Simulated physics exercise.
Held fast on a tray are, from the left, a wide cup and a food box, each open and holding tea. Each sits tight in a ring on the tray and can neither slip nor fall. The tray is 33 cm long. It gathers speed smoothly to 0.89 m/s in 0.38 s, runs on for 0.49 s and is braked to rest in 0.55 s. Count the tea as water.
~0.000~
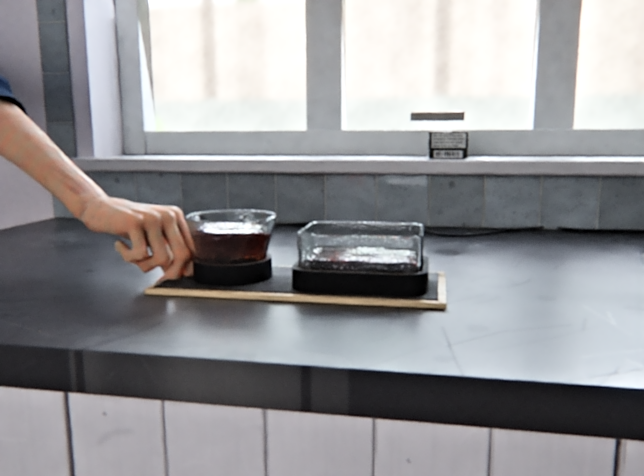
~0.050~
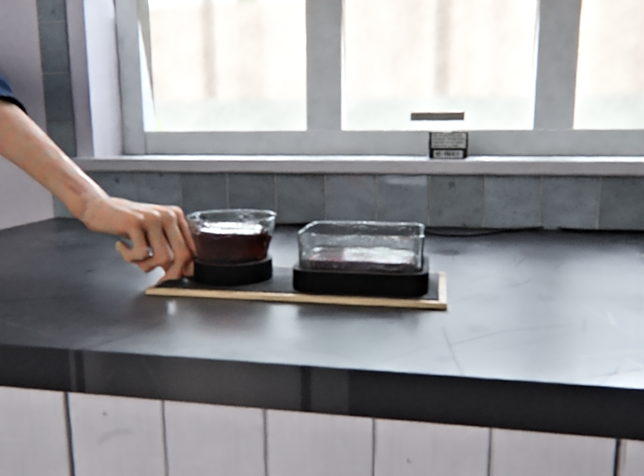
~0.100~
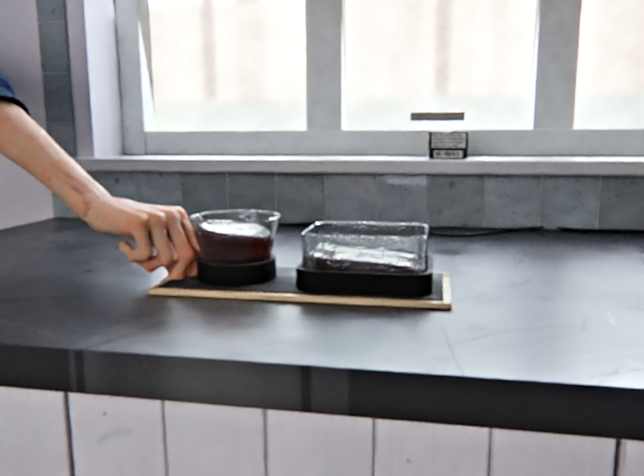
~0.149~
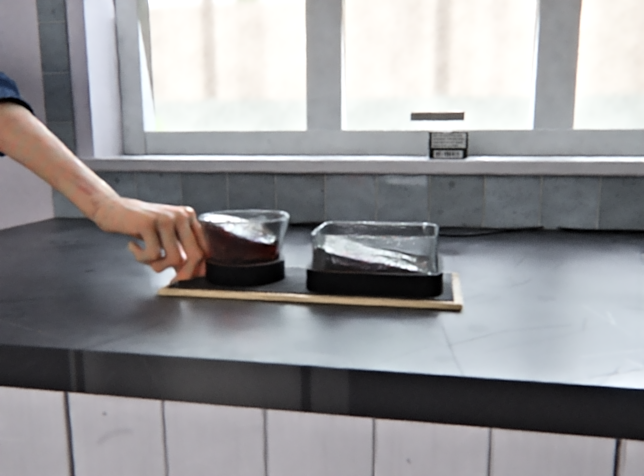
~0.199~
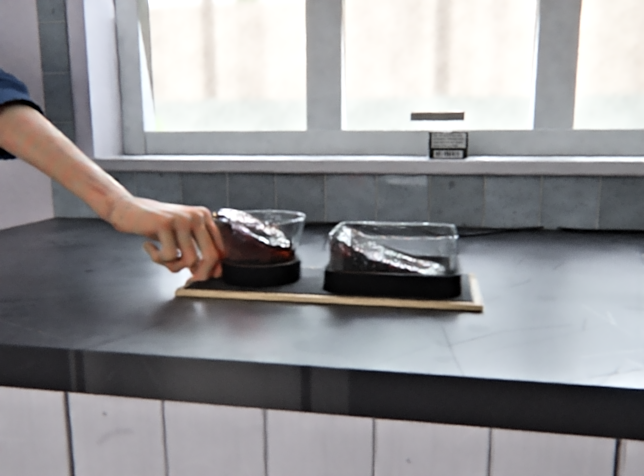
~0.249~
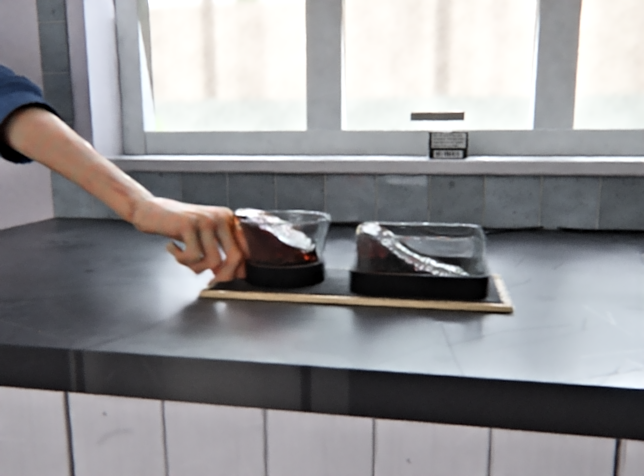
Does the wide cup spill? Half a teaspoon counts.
It loses some.
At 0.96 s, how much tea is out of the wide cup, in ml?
About 8 ml.
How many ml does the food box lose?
Close to 20 ml.
After 0.60 s the tray moves at 0.89 m/s; losses from the left are 9, 11 ml.
After 0.96 s the tray moves at 0.84 m/s; losses from the left are 9, 12 ml.
After 1.31 s the tray moves at 0.08 m/s; losses from the left are 14, 22 ml.
After 1.67 s the tray moves at 0.00 m/s; losses from the left are 14, 22 ml.
In the end losses from the left are 14, 22 ml.
